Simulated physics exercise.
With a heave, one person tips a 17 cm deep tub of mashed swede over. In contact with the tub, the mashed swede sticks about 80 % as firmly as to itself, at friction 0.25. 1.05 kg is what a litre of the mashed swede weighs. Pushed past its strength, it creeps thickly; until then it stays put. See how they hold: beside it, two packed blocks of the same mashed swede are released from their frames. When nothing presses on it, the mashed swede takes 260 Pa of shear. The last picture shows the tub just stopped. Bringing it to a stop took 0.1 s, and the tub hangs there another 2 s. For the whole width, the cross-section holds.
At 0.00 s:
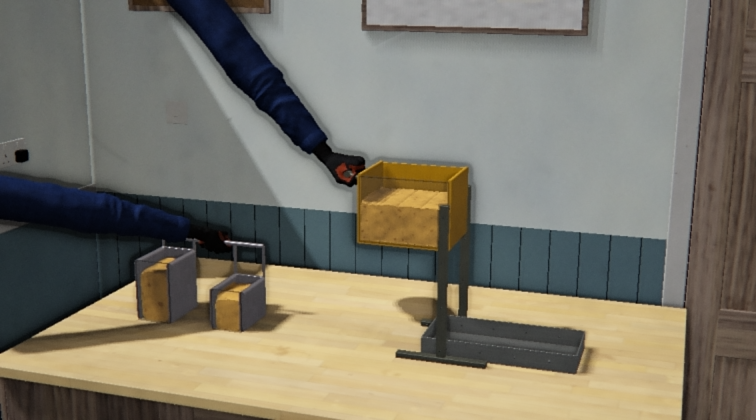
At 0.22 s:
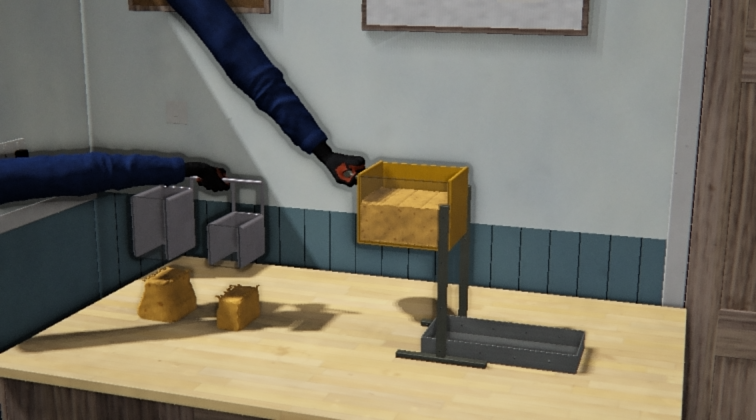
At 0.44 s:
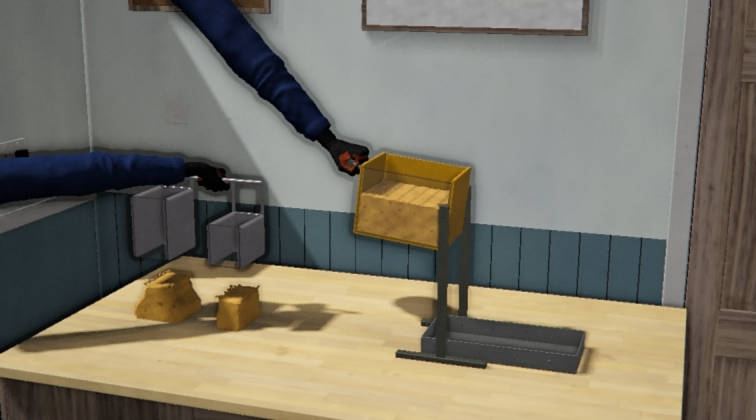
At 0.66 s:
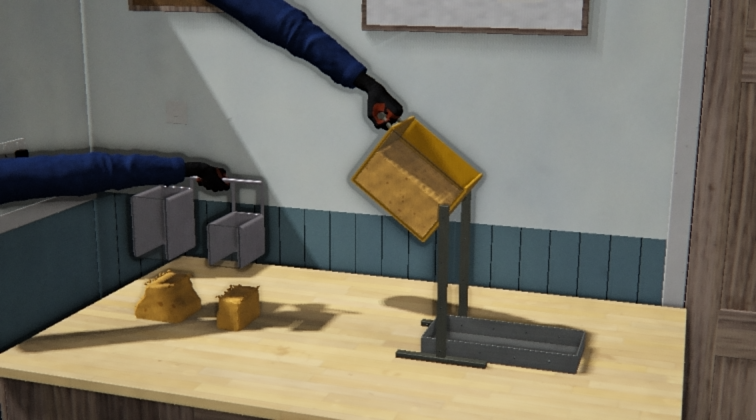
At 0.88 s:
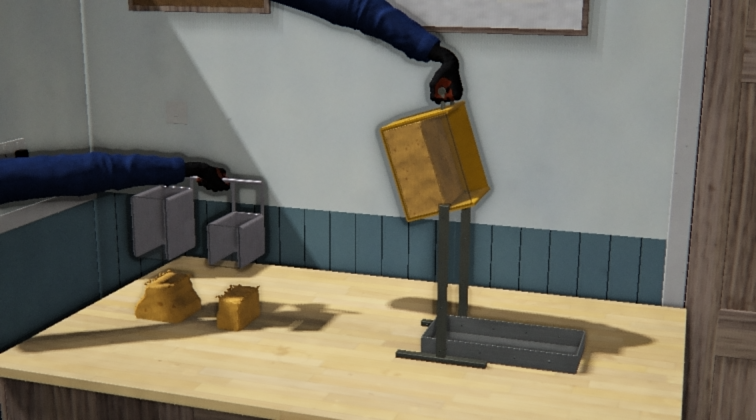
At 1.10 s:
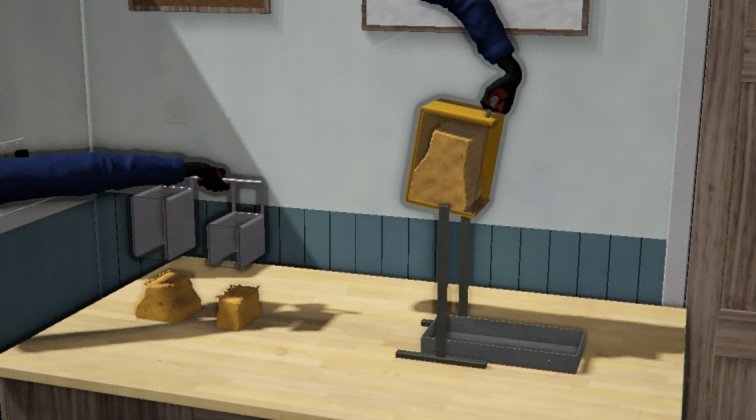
The footage shows a gloved hand lifting grey moulds off two blocks of orange-brown mash, which sag slightly on a wooden table, before another hand tips a yellow tub rightward onto its side above a grey tray, mash still inside.
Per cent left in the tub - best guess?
Best guess: 43 %.
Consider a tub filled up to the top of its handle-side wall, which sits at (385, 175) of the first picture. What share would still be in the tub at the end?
Then about 55 %.
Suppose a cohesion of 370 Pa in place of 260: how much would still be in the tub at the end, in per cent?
50 %.
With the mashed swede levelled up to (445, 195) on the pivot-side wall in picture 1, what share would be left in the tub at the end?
25 %.
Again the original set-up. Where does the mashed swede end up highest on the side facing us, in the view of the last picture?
I'd say it peaks at roughly (431, 182) in the last picture.
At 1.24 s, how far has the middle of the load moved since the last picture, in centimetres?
I'd put the distance at about 7 centimetres.
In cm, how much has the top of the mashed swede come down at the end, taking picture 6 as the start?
About 13 cm.
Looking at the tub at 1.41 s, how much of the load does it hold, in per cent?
About 45 %.
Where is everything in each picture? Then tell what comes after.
Handle-side rim at (361, 176), tilt 0 degrees; crest of the mashed swede at (440, 209); block heights 15 cm, 9.6 cm (left to right), in the first picture.
Handle-side rim at (361, 176), tilt 0 degrees; crest of the mashed swede at (440, 209); block heights 12 cm, 9.3 cm (left to right), in the second picture.
Handle-side rim at (364, 167), tilt 6 degrees; crest of the mashed swede at (366, 194); block heights 11 cm, 9.2 cm (left to right), in the third picture.
Handle-side rim at (394, 130), tilt 37 degrees; crest of the mashed swede at (380, 153); block heights 11 cm, 9.2 cm (left to right), in the fourth picture.
Handle-side rim at (447, 114), tilt 72 degrees; crest of the mashed swede at (420, 124); block heights 11 cm, 9.2 cm (left to right), in the fifth picture.
Handle-side rim at (490, 126), tilt 99 degrees; crest of the mashed swede at (437, 132); block heights 11 cm, 9.2 cm (left to right), in the sixth picture.
After 1.24 s, the tub is at 99 degrees and holds 73 %.
After 1.41 s, the tub is at 99 degrees and holds 43 %.
After 1.58 s, the tub is at 99 degrees and holds 43 %.
After 1.75 s, the tub is at 99 degrees and holds 43 %.
After 3.10 s, the tub is at 99 degrees and holds 43 %.
